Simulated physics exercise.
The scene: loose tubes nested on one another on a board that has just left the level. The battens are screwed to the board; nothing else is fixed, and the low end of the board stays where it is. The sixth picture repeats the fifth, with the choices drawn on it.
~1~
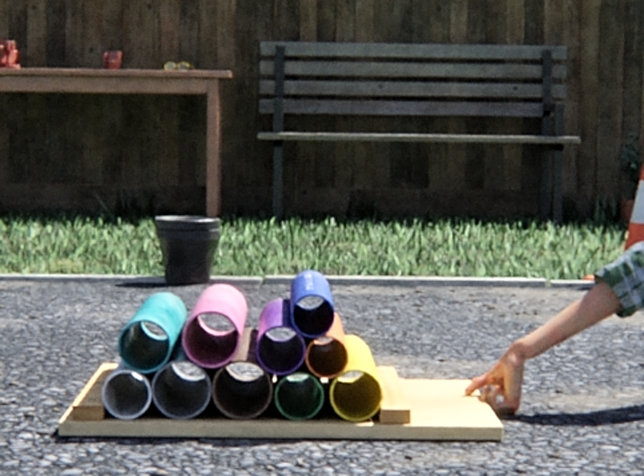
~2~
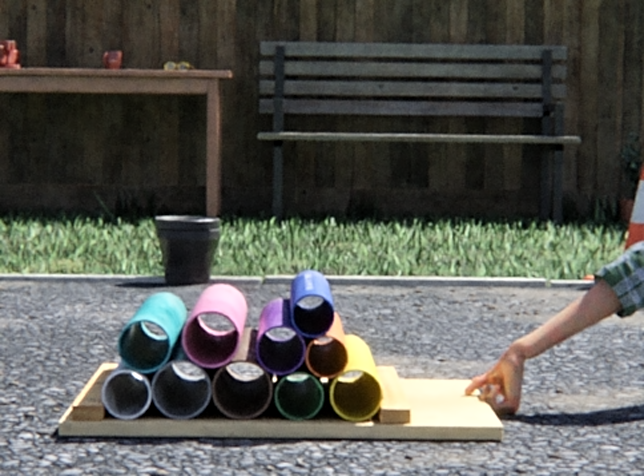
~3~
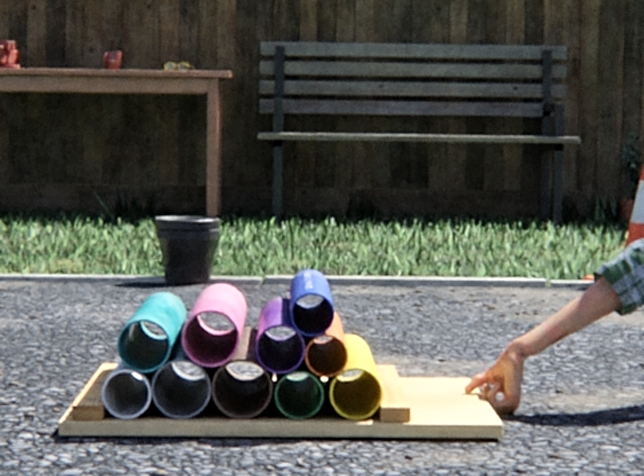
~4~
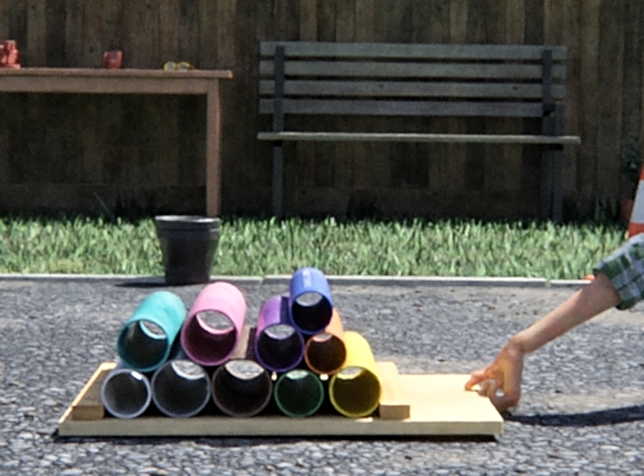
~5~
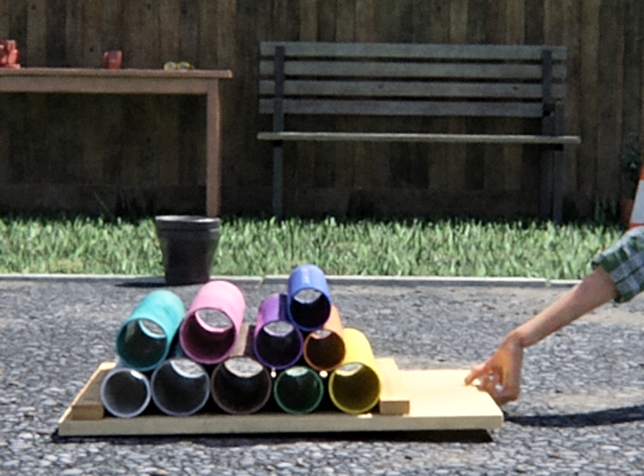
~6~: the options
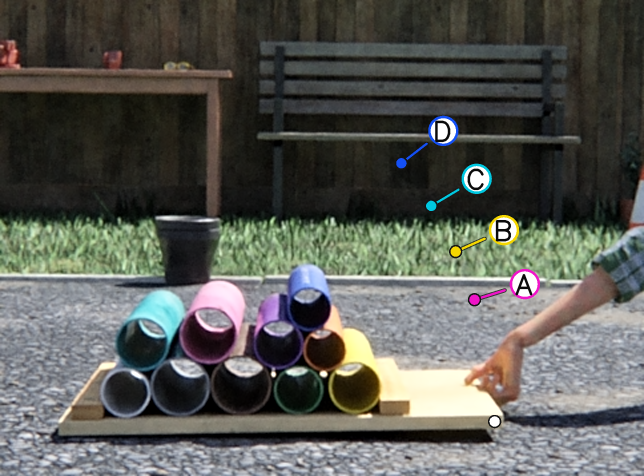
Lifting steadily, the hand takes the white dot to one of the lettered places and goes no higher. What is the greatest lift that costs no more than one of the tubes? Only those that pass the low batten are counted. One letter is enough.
Up to B.
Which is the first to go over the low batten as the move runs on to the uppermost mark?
The turquoise one.
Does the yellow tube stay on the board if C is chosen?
Yes.
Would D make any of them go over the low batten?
Yes.
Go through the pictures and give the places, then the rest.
The first frame shows board (282, 399); white tube (127, 394); grey tube (182, 389).
The second frame shows grey tube (182, 389); brown tube (242, 389).
The third frame shows board (282, 398); yellow tube (356, 393); pink tube (211, 338).
The fourth frame shows board (282, 396); white tube (126, 394); grey tube (181, 388).
The fifth frame shows board (282, 393); white tube (126, 392); grey tube (180, 386).
On the marked copy, A at (474, 300); B at (456, 252); C at (431, 206); D at (401, 163); the white dot at (494, 421).
With B. Early on, board at 16°.
Further on, board at 25°.
At the end, board at 25°, one over the low batten (turquoise).
As for the rest, A none over the low batten; C five over the low batten; D five over the low batten.
